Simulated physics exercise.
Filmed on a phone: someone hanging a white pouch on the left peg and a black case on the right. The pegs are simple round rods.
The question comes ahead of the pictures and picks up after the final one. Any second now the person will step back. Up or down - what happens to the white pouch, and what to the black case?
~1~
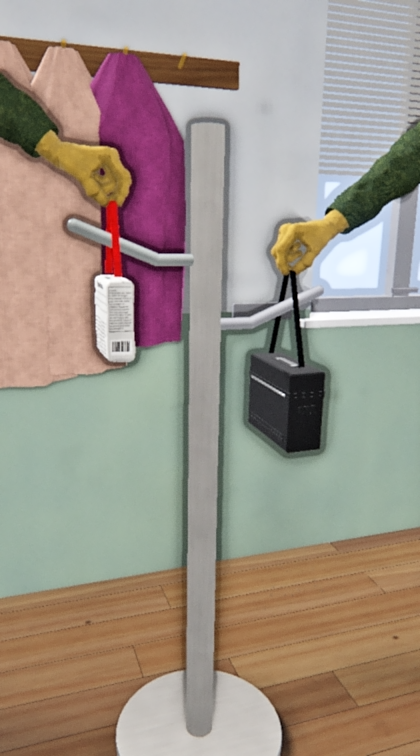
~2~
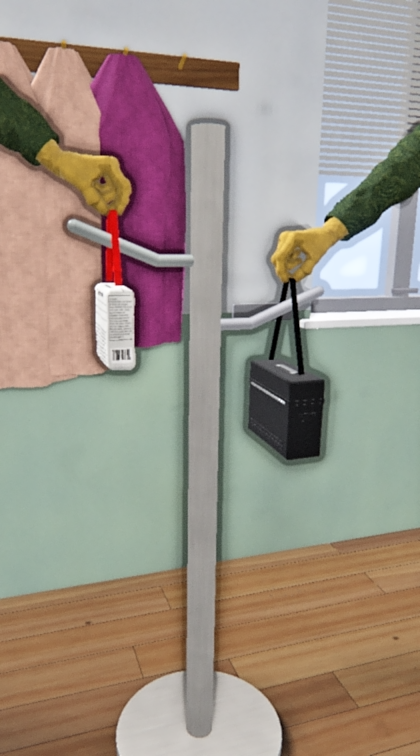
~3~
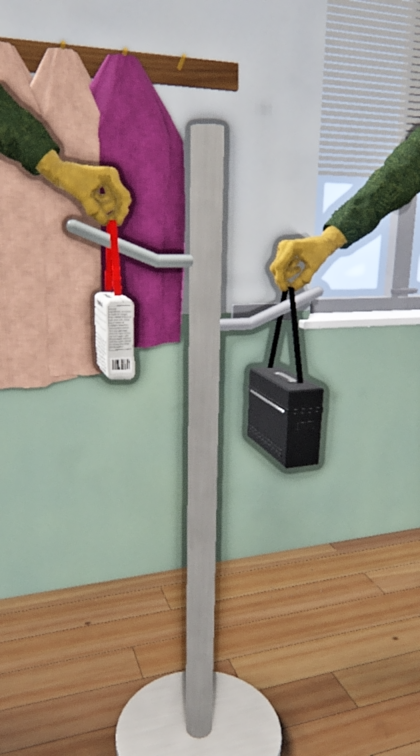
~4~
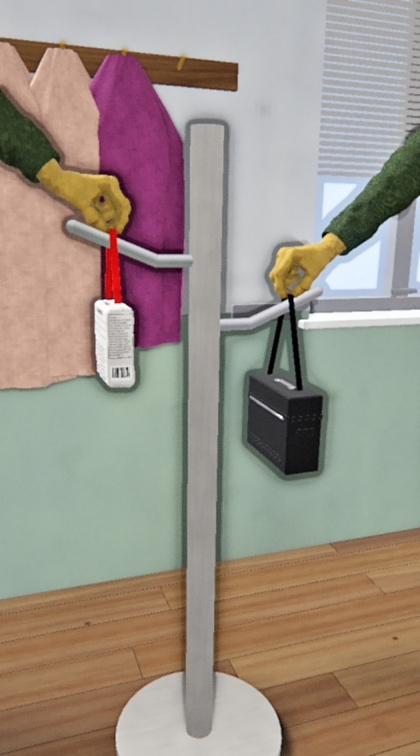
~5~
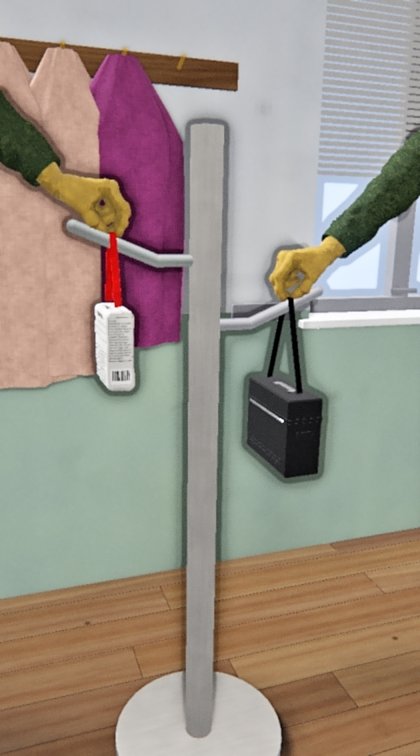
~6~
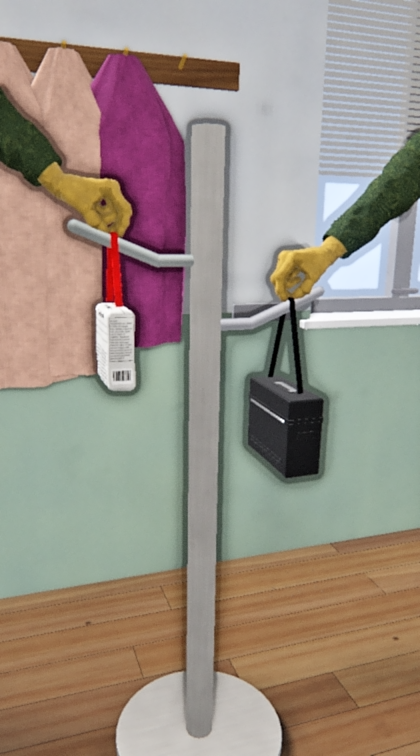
In the end the white pouch stays up. The black case stays up.
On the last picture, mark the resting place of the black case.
Its middle is at (239, 445).
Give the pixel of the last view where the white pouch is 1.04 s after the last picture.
(144, 361), more or less.
Then, 0.48 s later than the last view, white pouch hanging from its loop near (174, 361); black case hanging from its loop near (248, 445).
Then, 1.04 s later than the last view, white pouch hanging from its loop near (144, 361); black case hanging from its loop near (243, 445).
Finally, white pouch hanging from its loop near (188, 359); black case hanging from its loop near (239, 445). The white pouch stays hanging and the black case holds on.
